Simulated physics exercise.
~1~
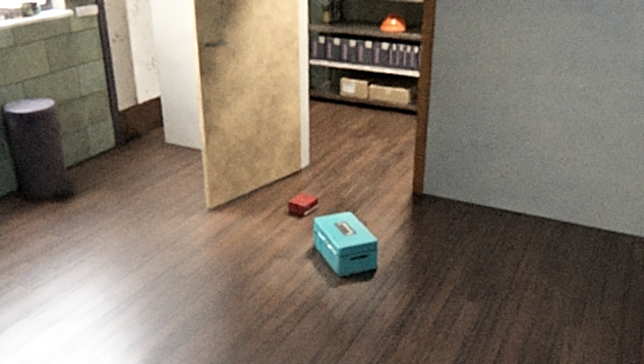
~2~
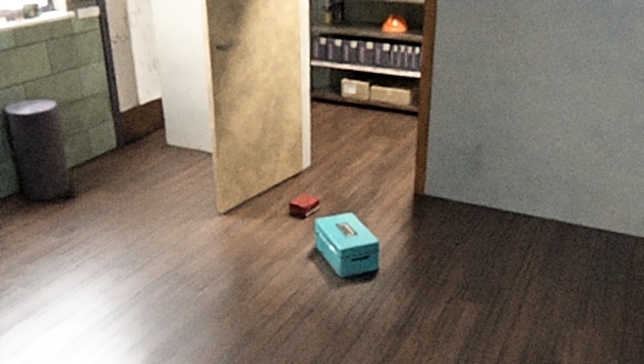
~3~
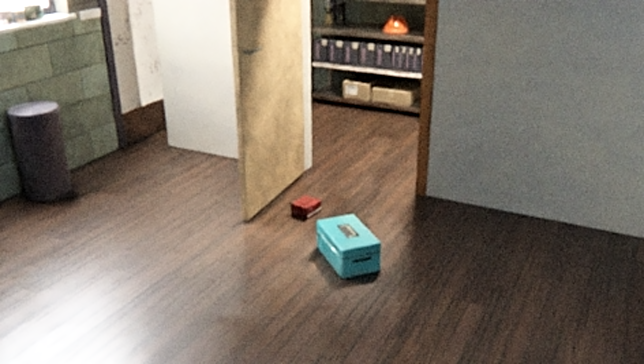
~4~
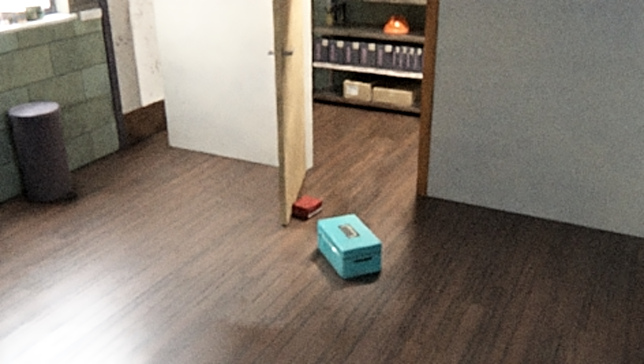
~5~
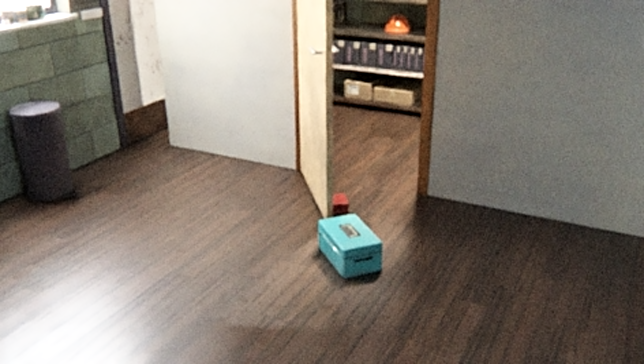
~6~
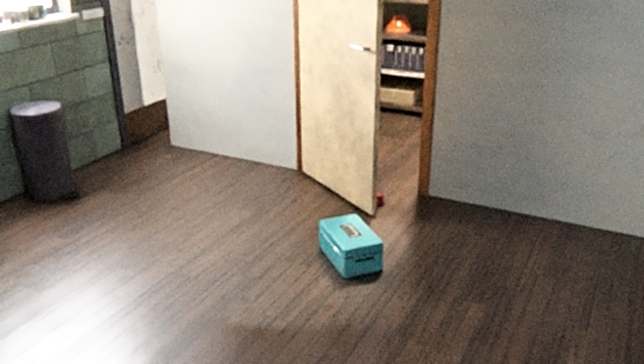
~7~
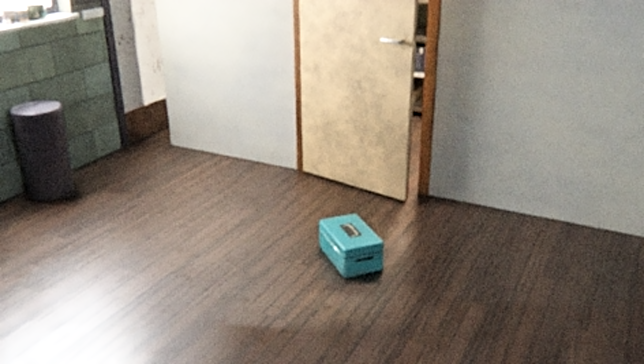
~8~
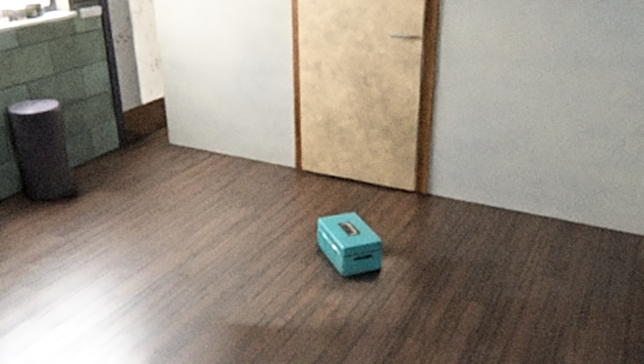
A pale wooden door stands wide open in a dim room with a dark plank floor, showing shelves of boxes and an orange object beyond the doorway. A small red box and a larger turquoise toolbox rest on the floor nearby. The door swings steadily toward its frame, with nobody in sight, and reaches the red box. As it keeps closing, the red box shifts right and slips from view behind it. The gap to the shelves narrows until the door sits shut in its frame, leaving the turquoise toolbox where it was.
